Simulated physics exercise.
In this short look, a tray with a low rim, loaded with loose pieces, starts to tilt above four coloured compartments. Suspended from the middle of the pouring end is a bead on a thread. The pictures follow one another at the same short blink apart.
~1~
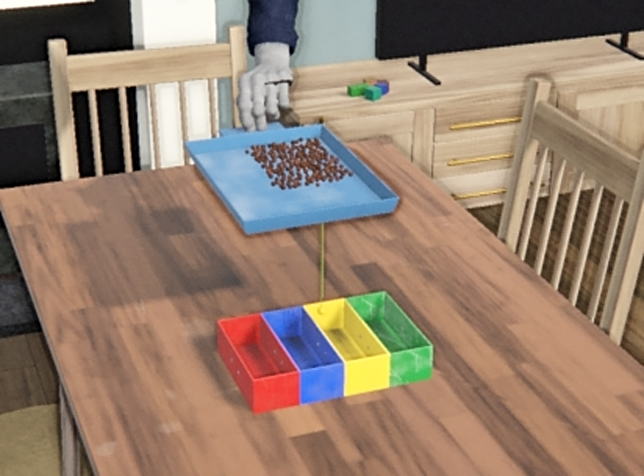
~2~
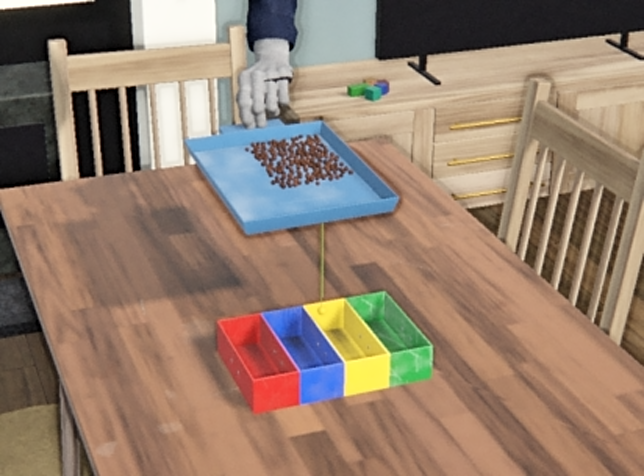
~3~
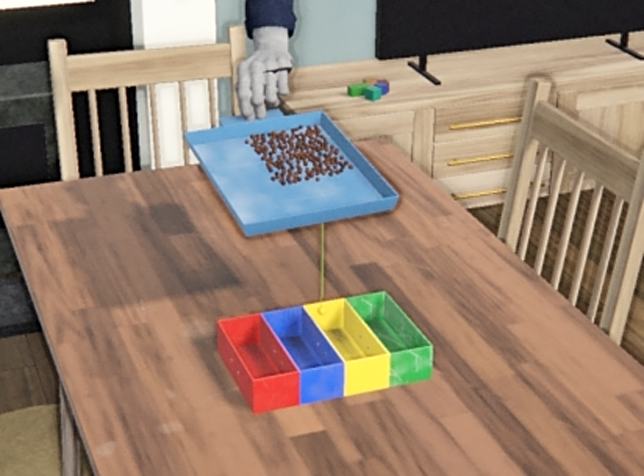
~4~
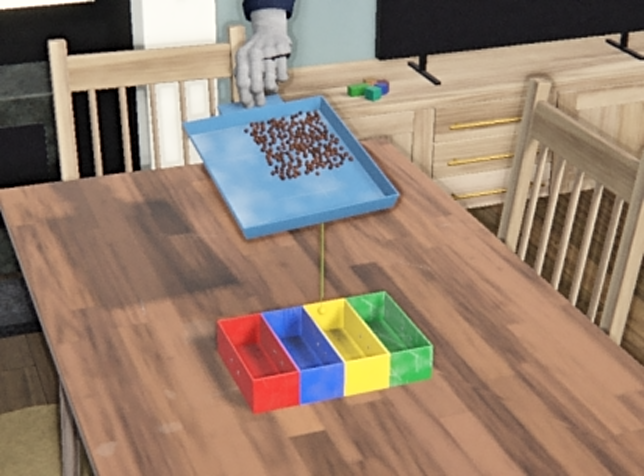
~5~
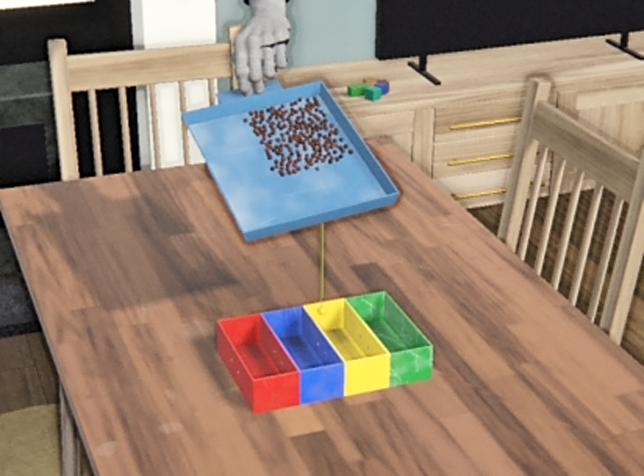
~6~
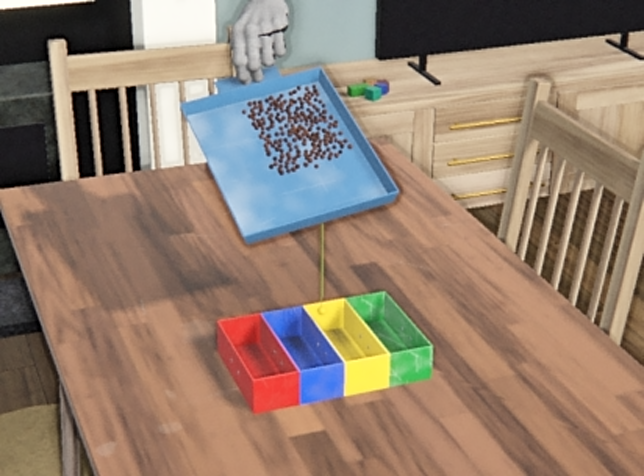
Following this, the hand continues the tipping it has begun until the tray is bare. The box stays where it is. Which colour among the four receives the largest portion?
Red.
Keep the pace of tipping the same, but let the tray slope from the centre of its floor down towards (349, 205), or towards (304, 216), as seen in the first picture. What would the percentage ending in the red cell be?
First some 0, then 30 per cent.
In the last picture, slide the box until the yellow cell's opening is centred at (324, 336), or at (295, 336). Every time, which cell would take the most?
Result 1: Red; result 2: The blue one.
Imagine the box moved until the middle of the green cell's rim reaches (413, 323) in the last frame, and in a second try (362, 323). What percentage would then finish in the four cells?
30 and 100 in a hundred, in turn.
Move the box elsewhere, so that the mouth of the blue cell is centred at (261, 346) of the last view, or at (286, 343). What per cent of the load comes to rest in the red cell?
Respectively 30 % and 80 %.
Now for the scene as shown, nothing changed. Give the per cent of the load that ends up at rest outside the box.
Roughly 20 percent of the load.
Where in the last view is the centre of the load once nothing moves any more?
Centre at rest, last view: Approx. (253, 377).
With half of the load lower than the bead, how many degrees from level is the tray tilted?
Roughly 70 degrees at that moment.
Soon, tray tipped steeply; about half on the tray; a small part in the red cell; a stray few in the blue cell; about half falling or outside the box.
A while on, tray tipped past a quarter turn; a stray few on the tray; about two thirds in the red cell; a stray few in the blue cell; about a third falling or outside the box.
Towards the end, tray tipped past a quarter turn; most in the red cell; a stray few in the blue cell; about a quarter falling or outside the box.
Finally, tray tipped past a quarter turn; most in the red cell; a stray few in the blue cell; none in the yellow cell; none in the green cell; about a quarter outside the box.
